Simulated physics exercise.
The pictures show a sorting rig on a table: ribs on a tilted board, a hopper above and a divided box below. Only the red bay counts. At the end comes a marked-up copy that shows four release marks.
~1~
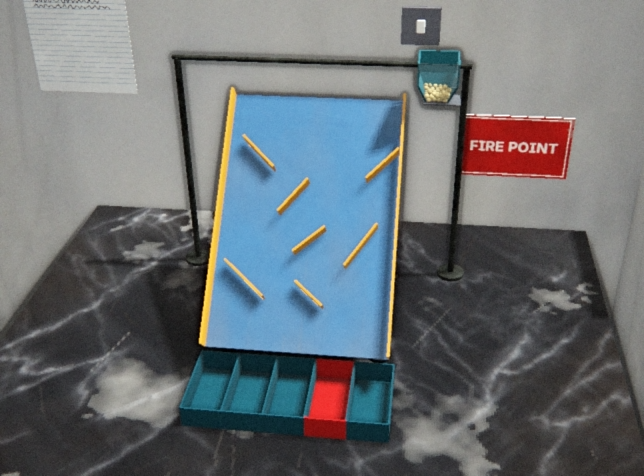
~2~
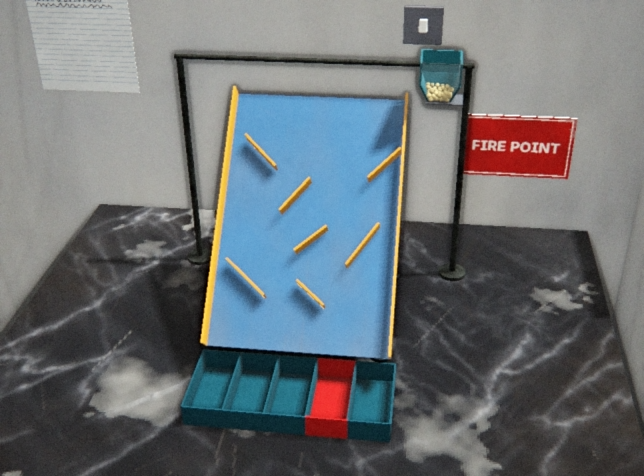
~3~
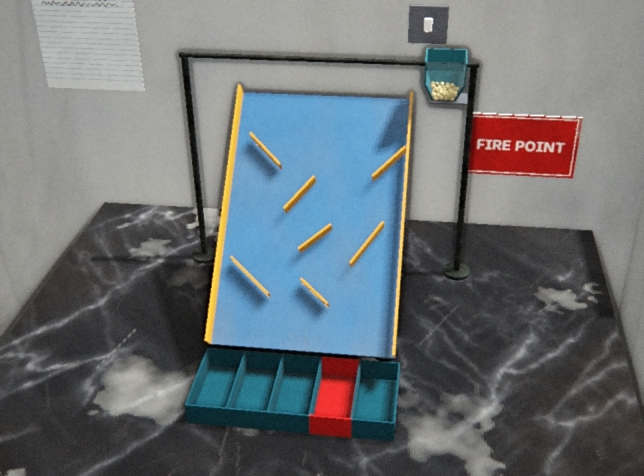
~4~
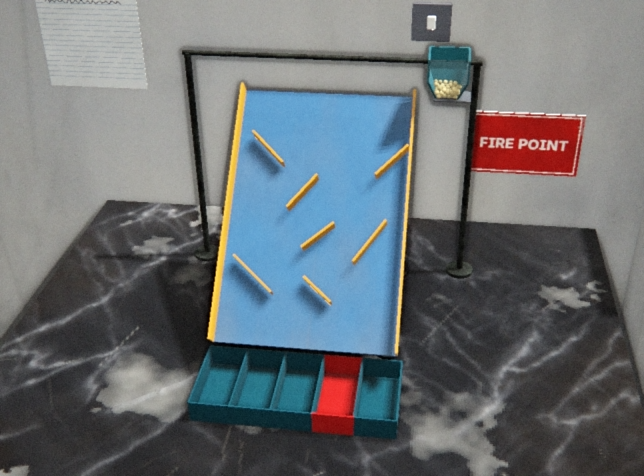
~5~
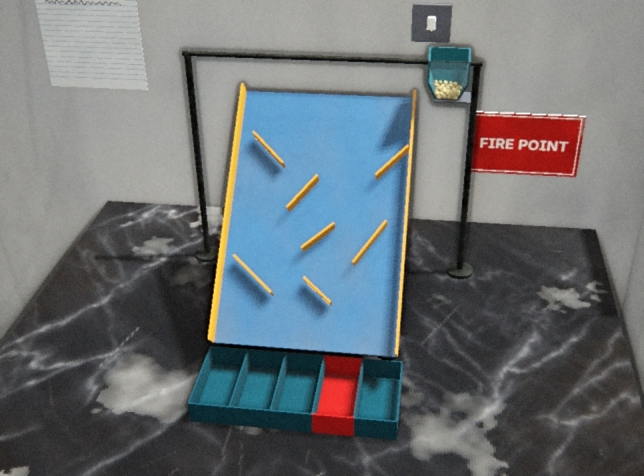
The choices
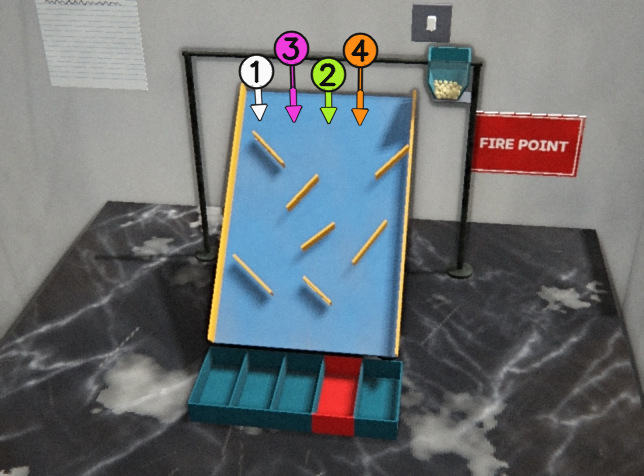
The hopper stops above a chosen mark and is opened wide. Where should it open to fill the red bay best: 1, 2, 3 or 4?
Best: 4.
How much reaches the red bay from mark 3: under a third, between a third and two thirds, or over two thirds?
Under a third.
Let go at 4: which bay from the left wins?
The fourth.
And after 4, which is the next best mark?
The answer is 2.
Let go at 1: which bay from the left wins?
The third from the left.
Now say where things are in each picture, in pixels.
The first picture shows hopper at (438, 91), soya beans, door shut.
The second picture shows ribs (245, 134) to (275, 165), (368, 177) to (401, 147), (279, 210) to (310, 177).
The third picture shows ribs (298, 249) to (331, 224), (350, 263) to (383, 222), (231, 256) to (268, 294).
The fourth picture shows ribs (303, 276) to (330, 302).
The fifth picture shows red bay at (333, 424), number 4 of 5 from the left.
On the marked copy, mark 1 meets the board at (259, 114); mark 2 meets the board at (328, 117); mark 3 meets the board at (293, 116); mark 4 meets the board at (359, 119).
Choosing 1, a stray few in the red bay, nearly all in other bays.
Choosing 2, about a quarter in the red bay, most in other bays.
Choosing 3, a small part in the red bay, nearly all in other bays.
Choosing 4, about half in the red bay, about half in other bays, a stray few outside the box.
